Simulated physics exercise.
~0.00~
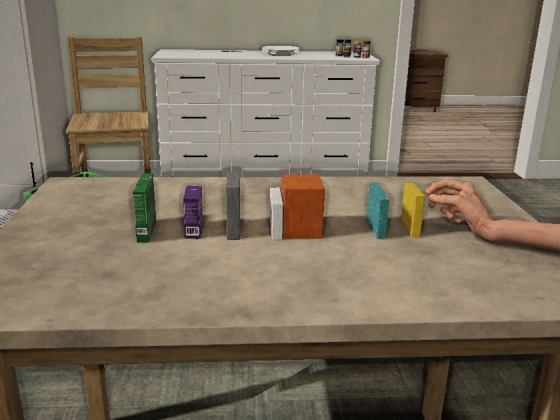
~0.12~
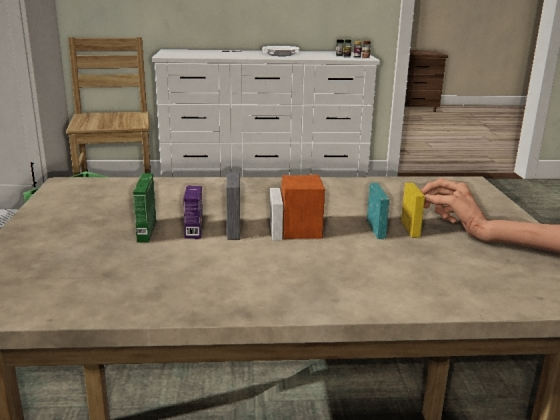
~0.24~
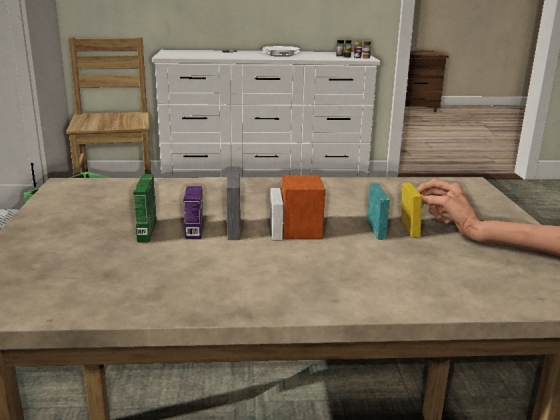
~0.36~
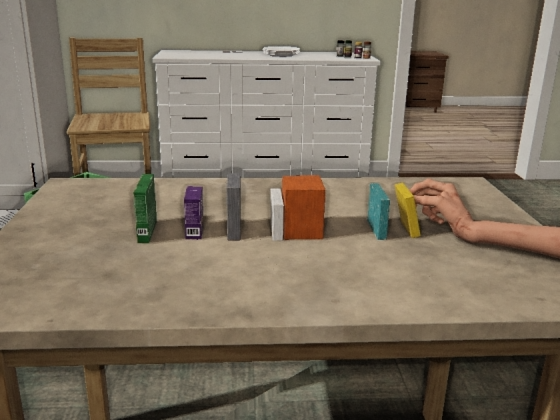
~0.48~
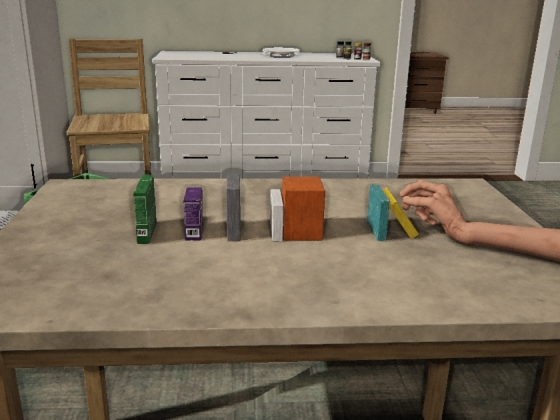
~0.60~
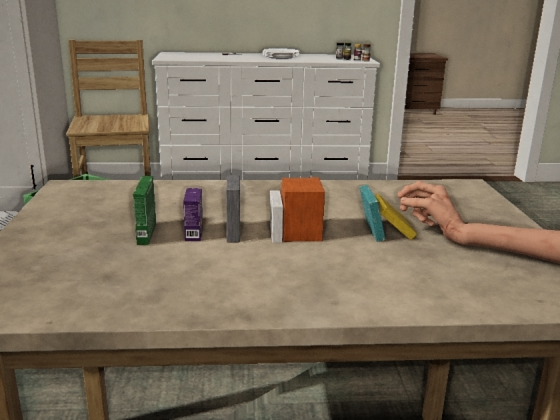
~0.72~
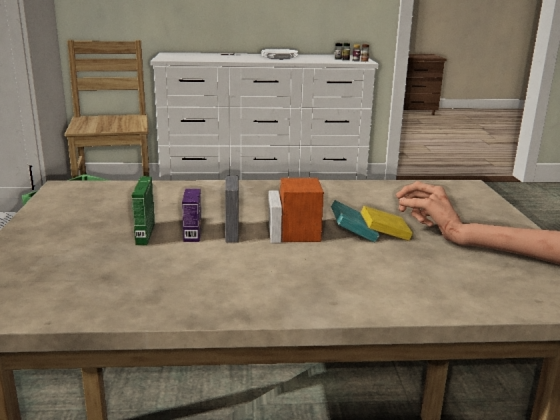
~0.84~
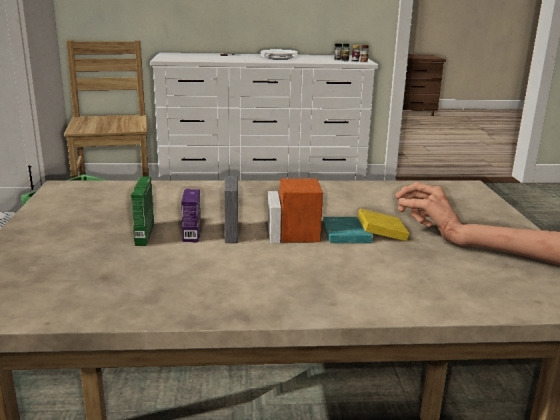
A hand reaches in from the right over a stone-topped table, seen from the front in a room with a white chest of drawers and a wooden chair behind. Across the table stand a green packet, a purple packet, a grey block, a white board, a large orange block, a turquoise board and a yellow board. The fingers tip the yellow board leftward, and it leans into the turquoise one. The turquoise board tilts and topples left as the hand stays still. Both end up lying down beside the orange block, which stays standing with the rest.
